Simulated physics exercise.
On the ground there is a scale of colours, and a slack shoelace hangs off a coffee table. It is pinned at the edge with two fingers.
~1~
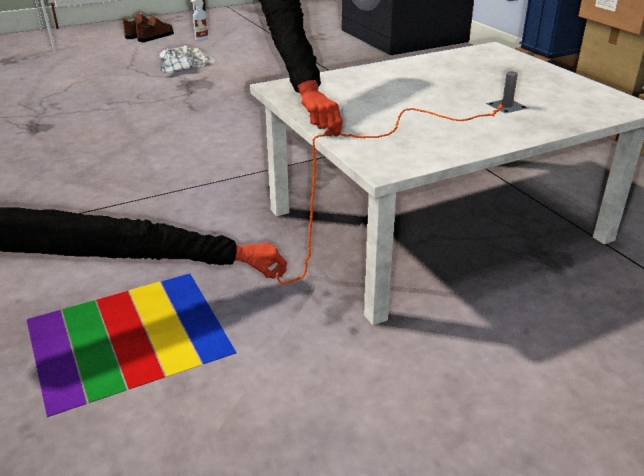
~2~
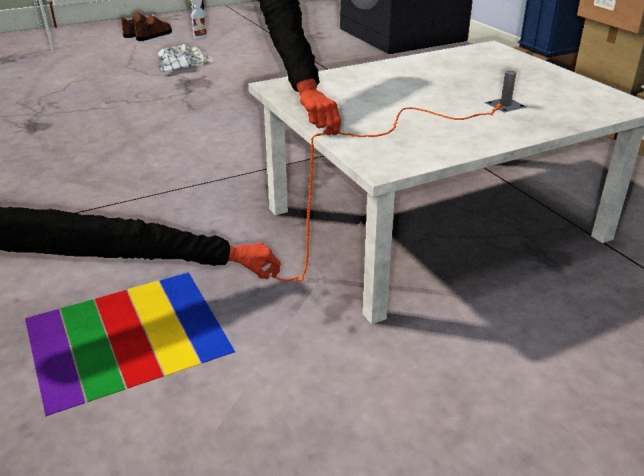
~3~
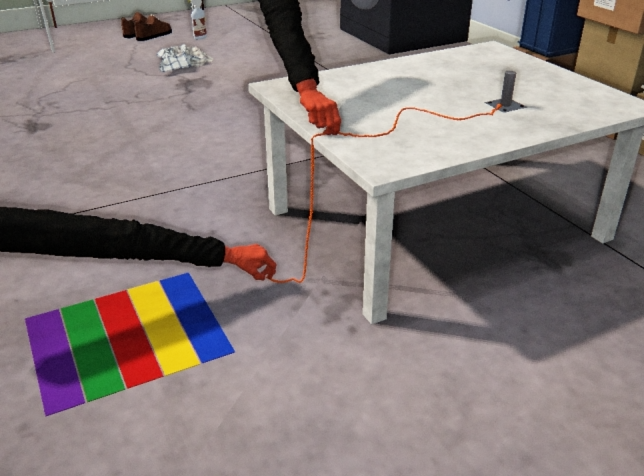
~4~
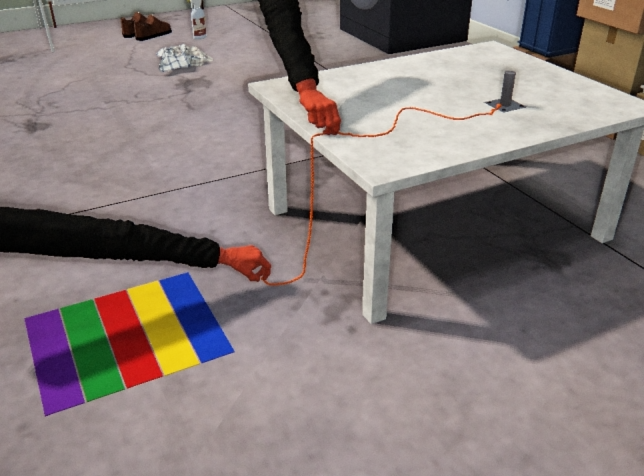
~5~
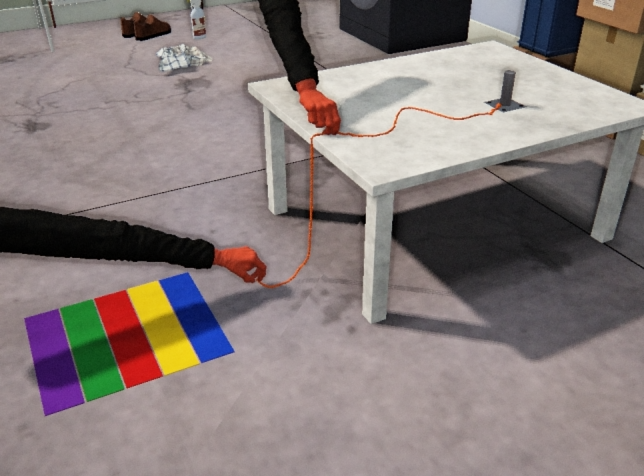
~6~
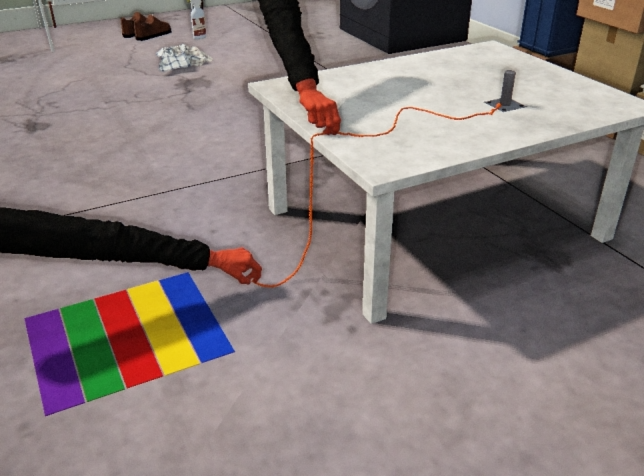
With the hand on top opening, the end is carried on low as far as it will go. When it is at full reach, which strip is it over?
It is over the green strip.
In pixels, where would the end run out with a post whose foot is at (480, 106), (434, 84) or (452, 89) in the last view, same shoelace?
You'd find it around (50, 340), then (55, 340), and finally (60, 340).
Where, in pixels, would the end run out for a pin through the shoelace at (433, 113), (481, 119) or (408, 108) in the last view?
It ends up near (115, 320) the first time, (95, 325) the second and (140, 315) the third.
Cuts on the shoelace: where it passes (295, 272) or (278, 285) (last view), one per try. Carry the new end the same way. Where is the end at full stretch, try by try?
The first cut gives (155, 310) and the second gives (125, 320).
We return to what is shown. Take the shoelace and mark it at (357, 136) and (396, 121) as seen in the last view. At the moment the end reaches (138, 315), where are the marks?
(308, 161), then (353, 131).
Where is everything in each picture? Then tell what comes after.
In the first frame, end (277, 275); blue (211, 342); yellow (176, 353); red (140, 365); green (102, 378); purple (62, 391).
In the second frame, end (271, 275); shoelace through (488, 114) (425, 111) (393, 130) (325, 134) (310, 198) (307, 261).
In the third frame, end (267, 277).
In the fourth frame, end (261, 278); shoelace through (488, 114) (424, 111) (392, 130) (325, 134) (312, 197) (305, 261).
In the fifth frame, end (257, 279).
In the sixth frame, end (252, 281); shoelace through (488, 113) (424, 110) (392, 130) (325, 134) (311, 197) (302, 260).
Soon after, end near (138, 315); over red.
Then, end near (105, 325); over red.
At full stretch, end near (85, 331); over green. The end stops over the green strip.
